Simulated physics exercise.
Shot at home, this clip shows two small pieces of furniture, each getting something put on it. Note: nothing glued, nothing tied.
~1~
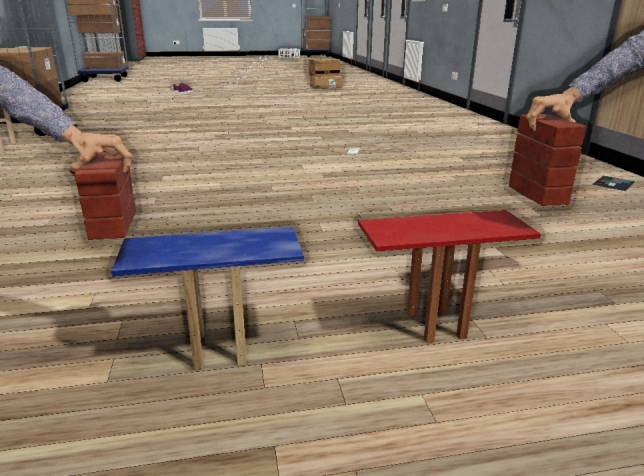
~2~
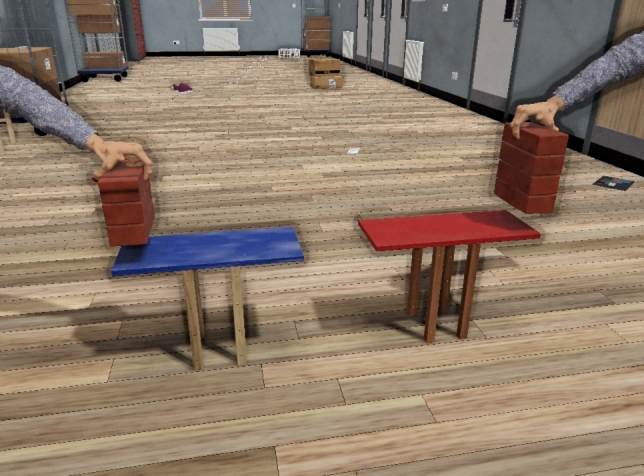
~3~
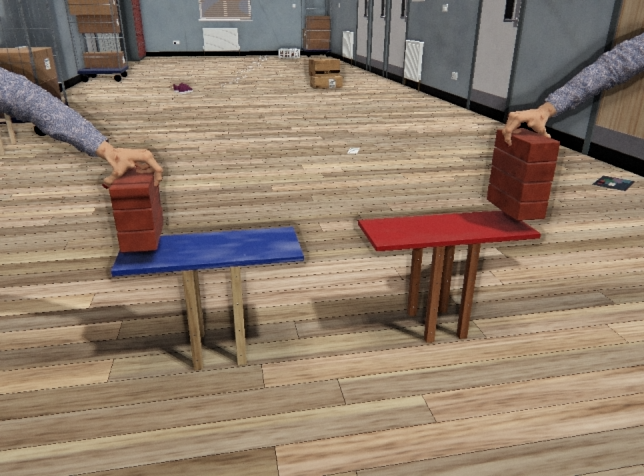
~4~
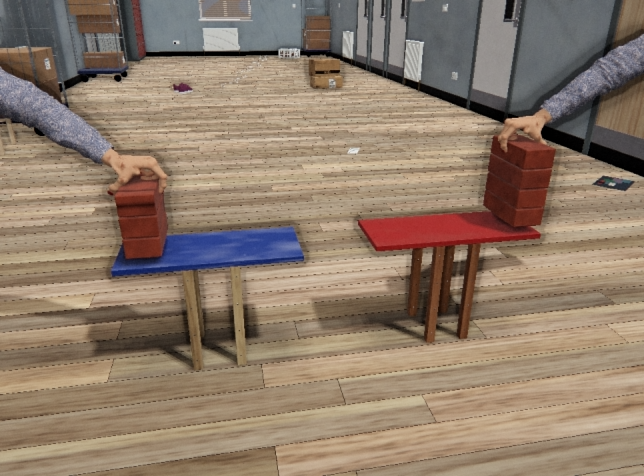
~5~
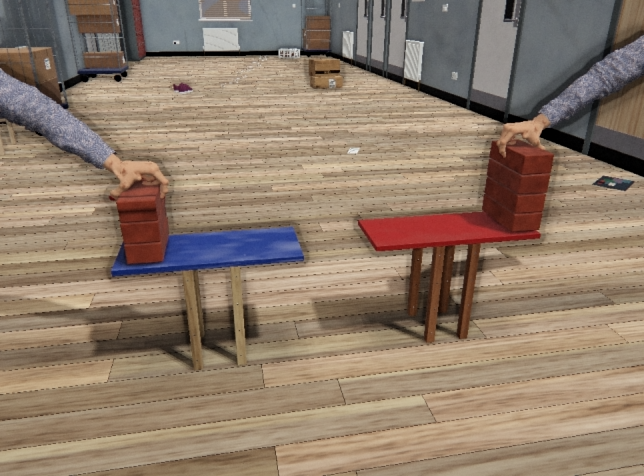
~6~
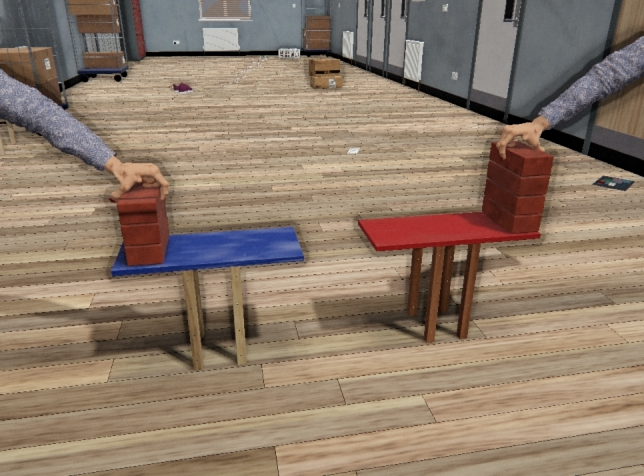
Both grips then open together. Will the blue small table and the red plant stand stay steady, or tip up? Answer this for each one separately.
Outcome: The blue small table tips up and the red plant stand tips up.
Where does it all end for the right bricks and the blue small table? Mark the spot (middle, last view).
The right bricks around (637, 292); the blue small table around (91, 296).
Then, 0.46 s past the last view, blue small table leaning 15° off how it started near (179, 249); red plant stand leaning 35° off how it started near (491, 232).
Finally, the blue small table goes over, near (91, 296); the red plant stand goes over, near (511, 258).
